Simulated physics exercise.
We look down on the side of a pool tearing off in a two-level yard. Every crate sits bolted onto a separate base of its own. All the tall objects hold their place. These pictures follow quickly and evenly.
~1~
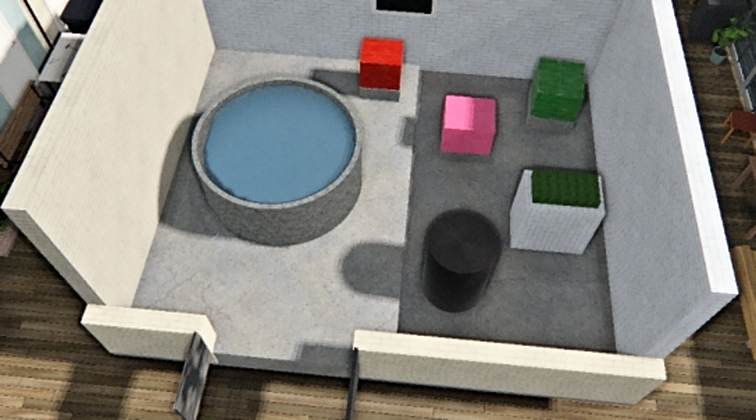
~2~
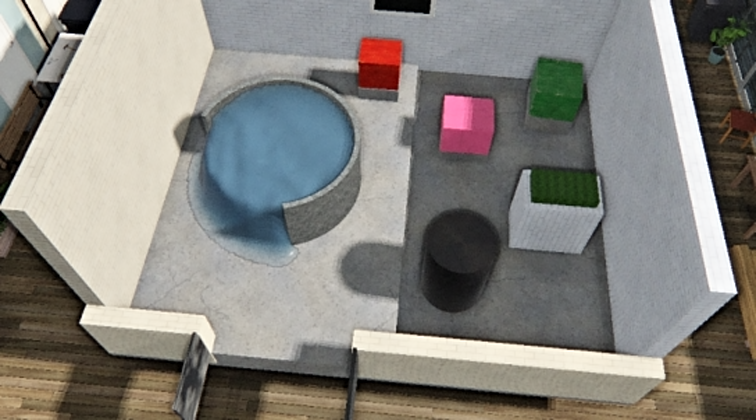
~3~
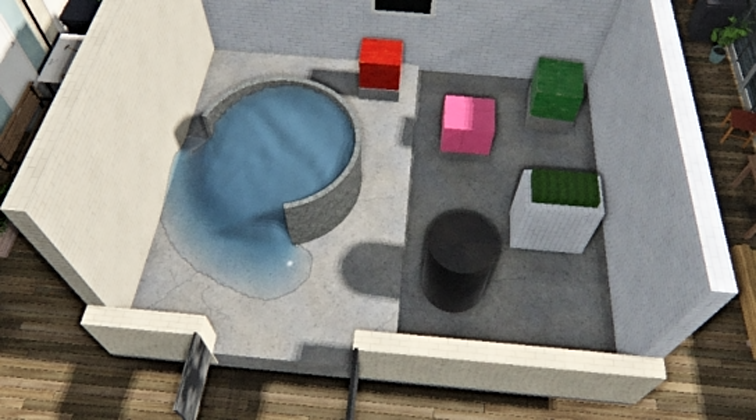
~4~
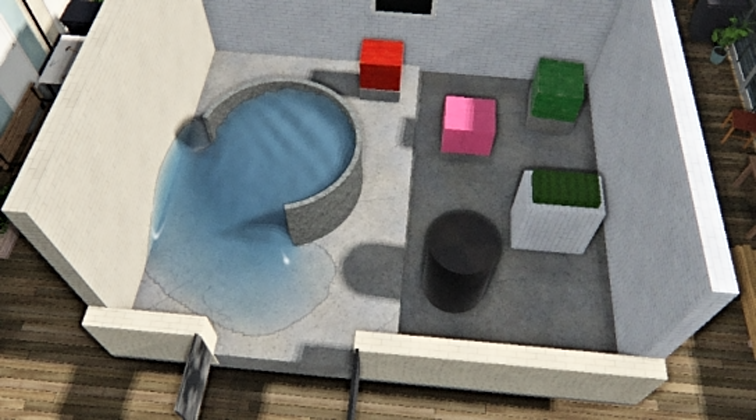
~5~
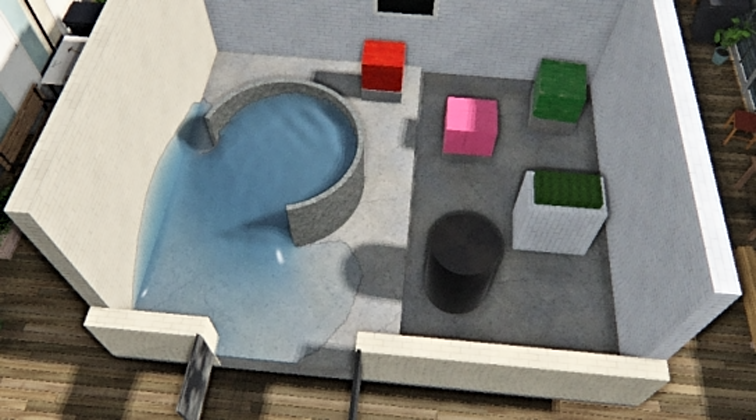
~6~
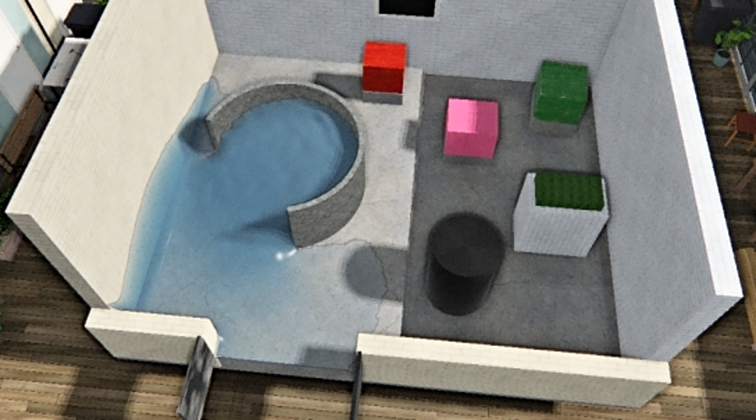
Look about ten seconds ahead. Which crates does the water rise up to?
In the end the pink crate is never reached. The red crate is never reached. The green crate is never reached.
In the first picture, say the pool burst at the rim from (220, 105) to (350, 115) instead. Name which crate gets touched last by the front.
My answer: The green-painted one.
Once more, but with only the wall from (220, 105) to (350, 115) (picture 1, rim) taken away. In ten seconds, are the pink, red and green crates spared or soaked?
I'd expect the pink crate goes wet, the red crate goes wet, and the green crate goes wet.
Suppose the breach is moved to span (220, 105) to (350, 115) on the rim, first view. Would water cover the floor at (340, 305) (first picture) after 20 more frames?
I'd say it's left alone there.
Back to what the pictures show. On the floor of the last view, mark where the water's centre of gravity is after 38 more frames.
Centre of the water: Near (373, 204).
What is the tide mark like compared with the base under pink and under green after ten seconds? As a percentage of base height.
Respectively 80 % and 70 %.
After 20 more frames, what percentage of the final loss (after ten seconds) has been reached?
Share gone: About 60 %.
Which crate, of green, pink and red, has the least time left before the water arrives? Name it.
The answer is the red one.
A moment on, water covers 30 % of the floor; the pink crate not reached, the red crate not reached, the green crate not reached.
Next, water covers 45 % of the floor; the pink crate not reached, the red crate water round its plinth, the green crate not reached.
Then, water covers 75 % of the floor; the pink crate water round its plinth, the red crate water round its plinth, the green crate water round its plinth.
Later, water covers 95 % of the floor; the pink crate water round its plinth, the red crate water round its plinth, the green crate water round its plinth.
In the end, water covers 95 % of the floor; the pink crate stayed above the water, the red crate stayed above the water, the green crate stayed above the water.
